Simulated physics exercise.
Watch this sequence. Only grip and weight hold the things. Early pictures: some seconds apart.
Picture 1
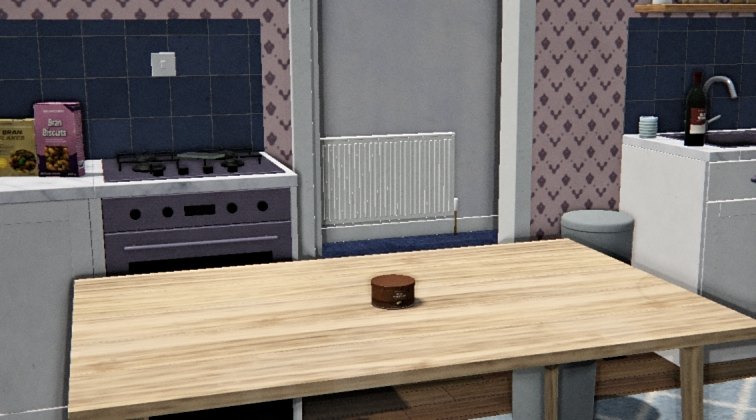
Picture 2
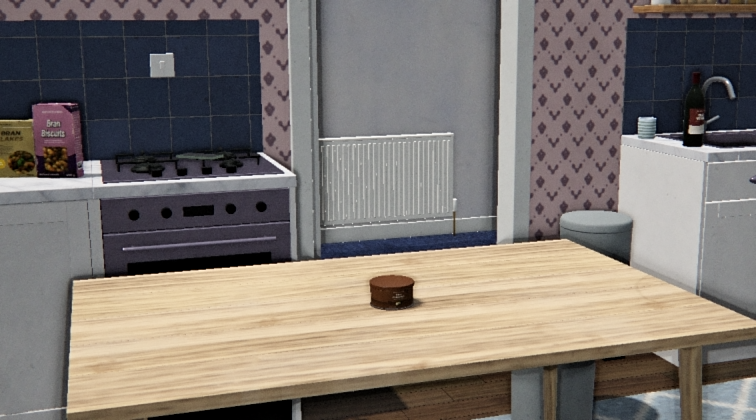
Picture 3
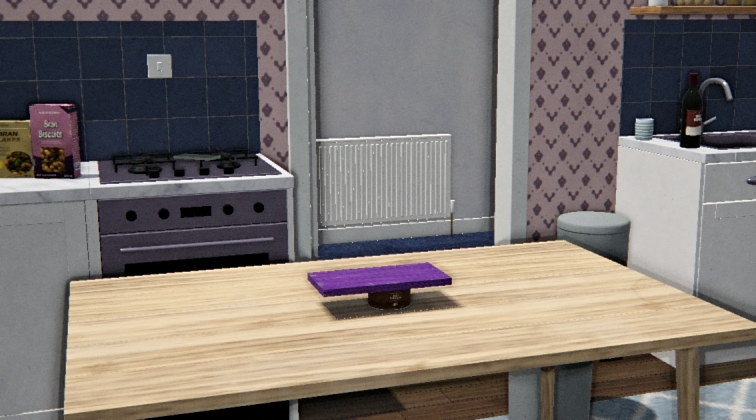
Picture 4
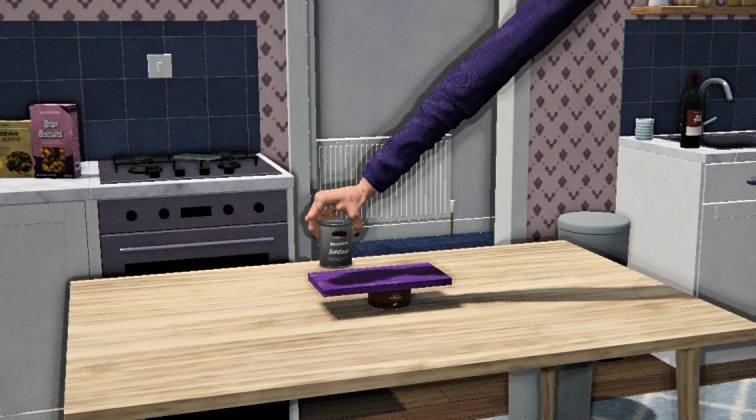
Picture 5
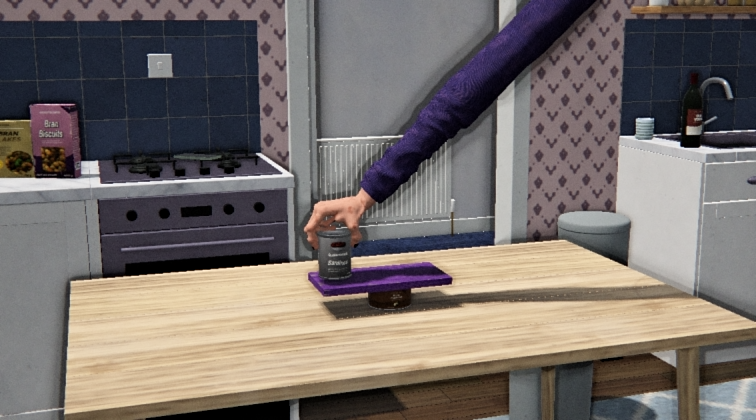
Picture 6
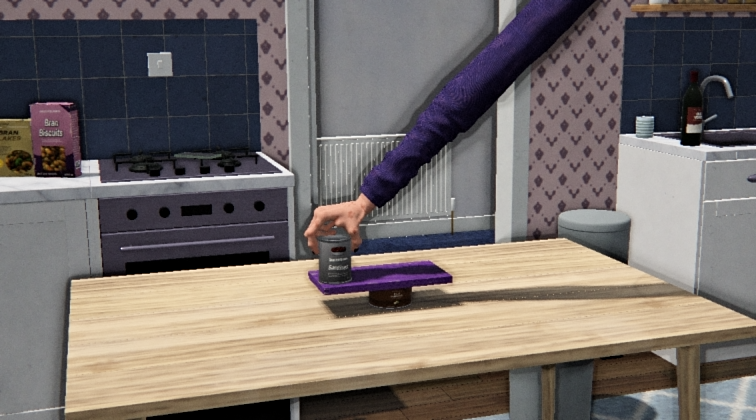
In a kitchen, a small brown tub sits on a wooden table, and a purple board appears on top of it; then a purple-sleeved arm lowers a grey tin onto the board's left end, keeping its hand on the tin.
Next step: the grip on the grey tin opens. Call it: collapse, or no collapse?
Collapse.
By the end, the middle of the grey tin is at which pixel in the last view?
It ends up close to (282, 305).
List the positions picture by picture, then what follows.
In the first frame, the last thing is not in view yet; brown tub (393, 292).
In the second frame, the last thing is not in view yet; brown tub (392, 292).
In the third frame, the last thing is not in view yet; brown tub (389, 293).
The fourth frame shows still above its spot; grey tin (336, 243); brown tub (390, 293).
The fifth frame shows still above its spot; grey tin (335, 254); brown tub (390, 293).
The sixth frame shows in place under the hand; grey tin (335, 259); brown tub (390, 292).
Then, 0.30 s past the last view, grey tin now fallen; purple board rocked 28° from its first pose.
Then, 0.40 s past the last view, purple board rocked 27° from its first pose.
Then, 0.60 s past the last view, purple board rocked 3° from its first pose.
Then, 1.20 s past the last view, things are still on the move.
Finally, fallen, grey tin; the other 2 still in place. Final places as the last picture's camera would see them, grey tin near (282, 305). The stack gives way.
